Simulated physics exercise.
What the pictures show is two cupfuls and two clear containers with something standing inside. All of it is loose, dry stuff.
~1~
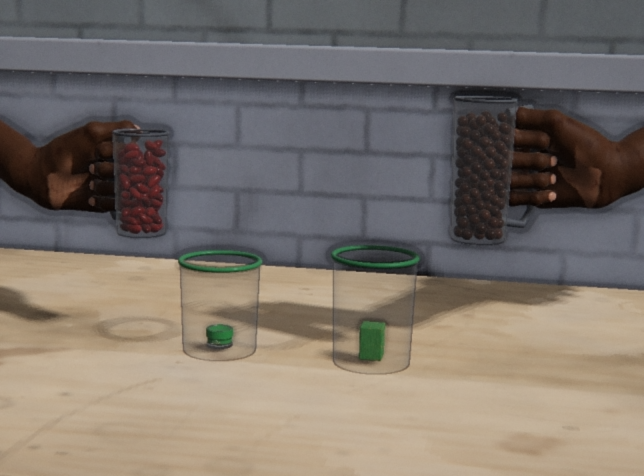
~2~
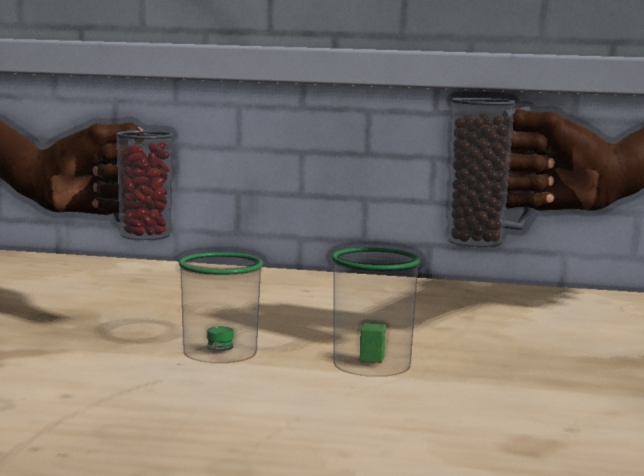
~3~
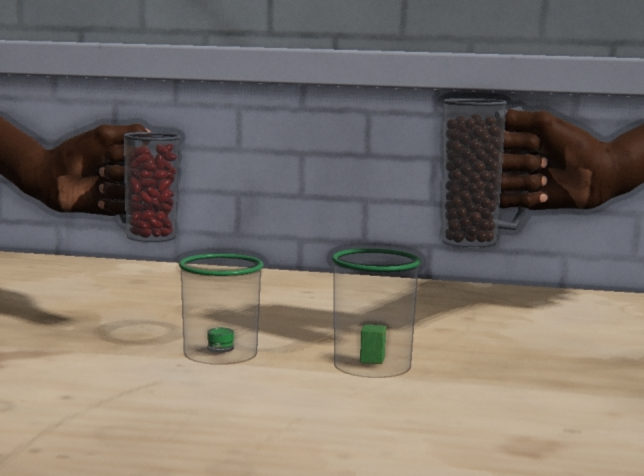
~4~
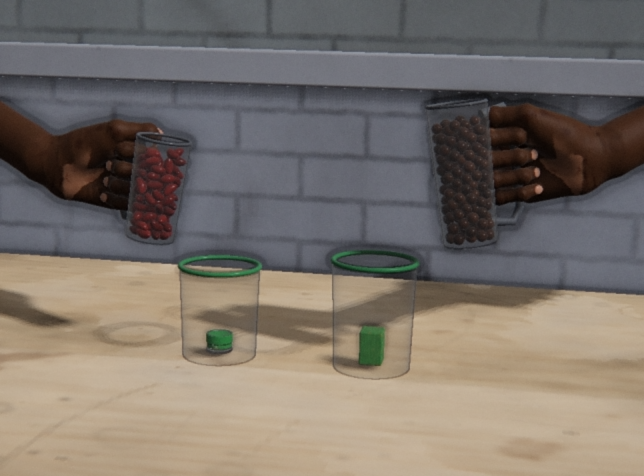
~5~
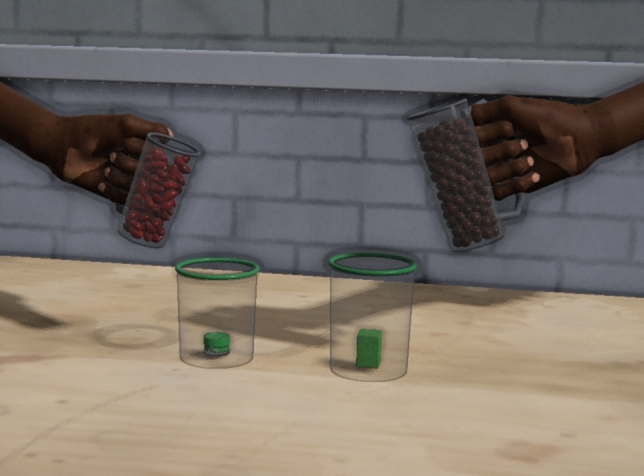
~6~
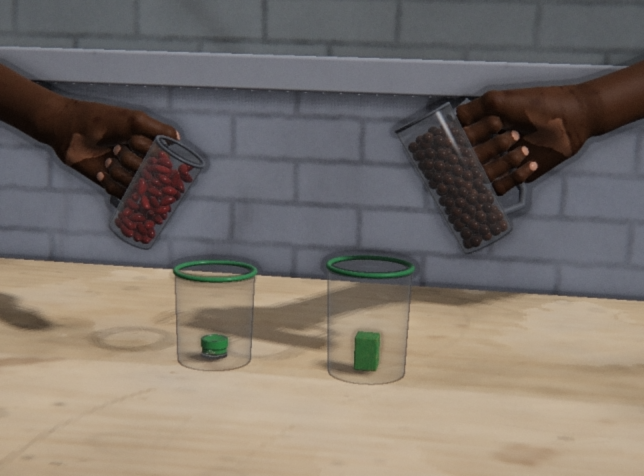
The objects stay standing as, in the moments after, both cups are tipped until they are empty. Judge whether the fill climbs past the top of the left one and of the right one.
Left: Fill climbs past it. Right: Fill climbs past it.
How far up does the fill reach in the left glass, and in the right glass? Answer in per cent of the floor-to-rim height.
Estimates: Left some 50; right some 60.
Then, 0.35 s on from there, left glass empty, all of its cupful still in the cup; right glass empty, all of its cupful still in the cup.
Then, 0.79 s on from there, left glass empty, all of its cupful still in the cup; right glass empty, all of its cupful still in the cup.
Then, 1.27 s on from there, left glass nearly empty, near two thirds of its cupful still in the cup; right glass a third full, near a third of its cupful still in the cup.
In the end, left glass half full (surface near (215, 315)), nothing beside it; right glass half full (surface near (369, 310)), nothing beside it; the left thing is covered; the right thing is covered.
